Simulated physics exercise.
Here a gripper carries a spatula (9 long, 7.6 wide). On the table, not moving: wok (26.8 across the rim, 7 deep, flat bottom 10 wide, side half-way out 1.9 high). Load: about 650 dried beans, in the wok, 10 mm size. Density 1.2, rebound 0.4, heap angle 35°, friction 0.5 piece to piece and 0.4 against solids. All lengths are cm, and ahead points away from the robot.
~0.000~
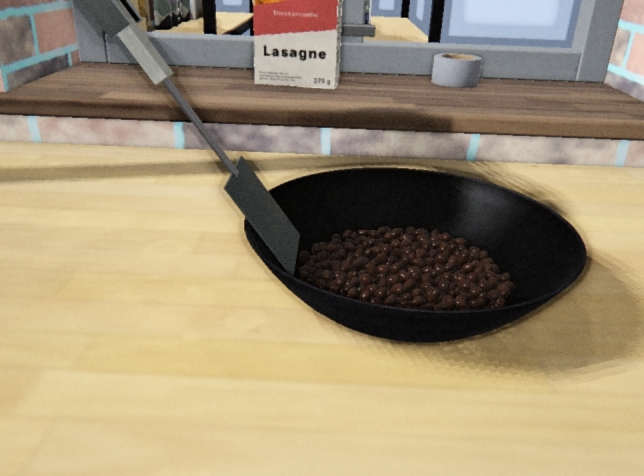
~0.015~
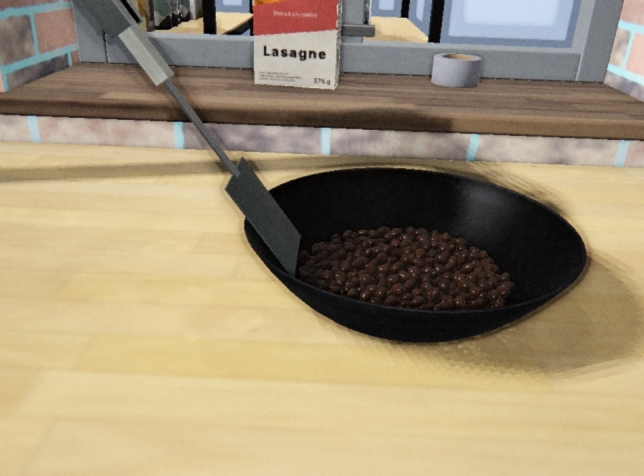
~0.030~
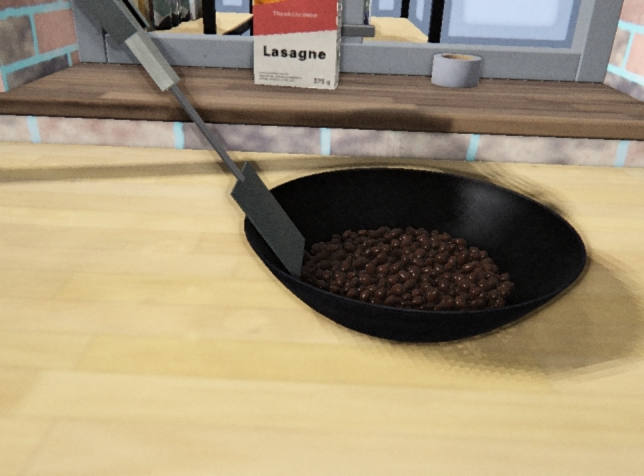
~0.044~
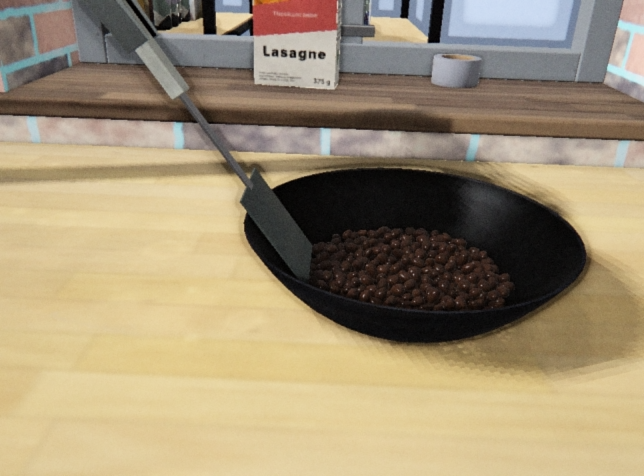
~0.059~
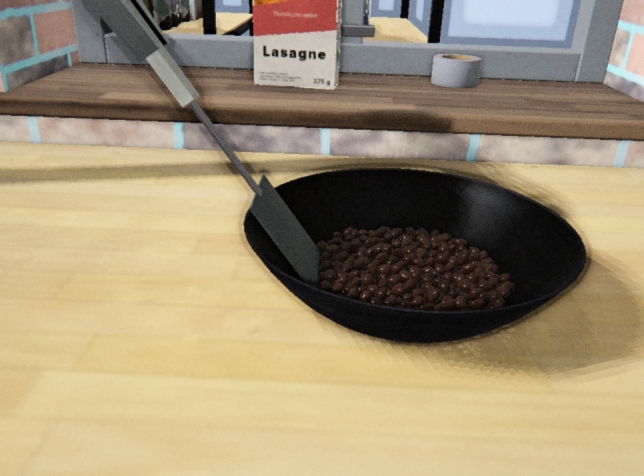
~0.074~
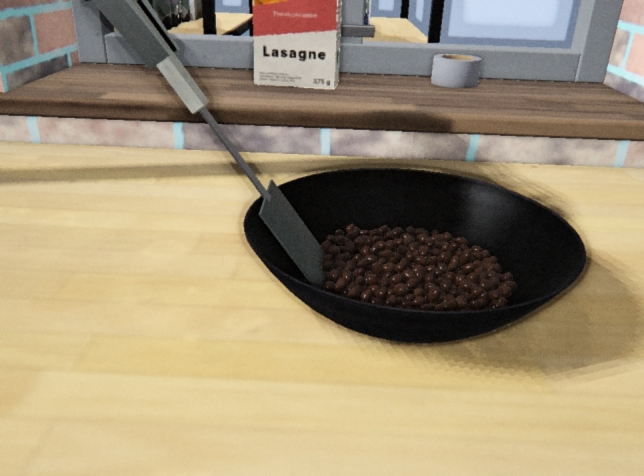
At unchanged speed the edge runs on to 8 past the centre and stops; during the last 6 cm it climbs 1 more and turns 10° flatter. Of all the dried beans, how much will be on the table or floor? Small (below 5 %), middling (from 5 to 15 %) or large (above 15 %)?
A middling share, from 5 to 15 %, ends on the table or floor.
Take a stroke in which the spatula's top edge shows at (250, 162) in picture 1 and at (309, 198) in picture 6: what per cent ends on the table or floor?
Some 20 per cent.
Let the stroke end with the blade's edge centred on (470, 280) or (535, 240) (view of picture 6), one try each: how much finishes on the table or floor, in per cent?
About 0 and 30 per cent.
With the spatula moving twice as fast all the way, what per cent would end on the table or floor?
Then about 25 per cent.
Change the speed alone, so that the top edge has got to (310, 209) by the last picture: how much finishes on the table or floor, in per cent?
Some 30 per cent.
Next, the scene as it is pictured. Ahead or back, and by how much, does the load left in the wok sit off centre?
Roughly 4.5 cm ahead.
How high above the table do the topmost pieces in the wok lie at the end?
About 8.5 cm.
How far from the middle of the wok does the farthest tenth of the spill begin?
Roughly 25 cm.
After 0.19 s, sloping 55°, highest piece 5 above the table; 651 in the wok.
After 0.30 s, sloping 51°, highest piece 8 above the table; 651 in the wok.
After 0.56 s, sloping 45°, highest piece 8 above the table; 595 in the wok, 52 on the table or floor, 4 on the blade or in flight.
After 1.61 s, sloping 45°, highest piece 8 above the table; 595 in the wok, 56 on the table or floor.
At rest, 595 in the wok, 56 on the table or floor. That is 9 % on the table or floor.
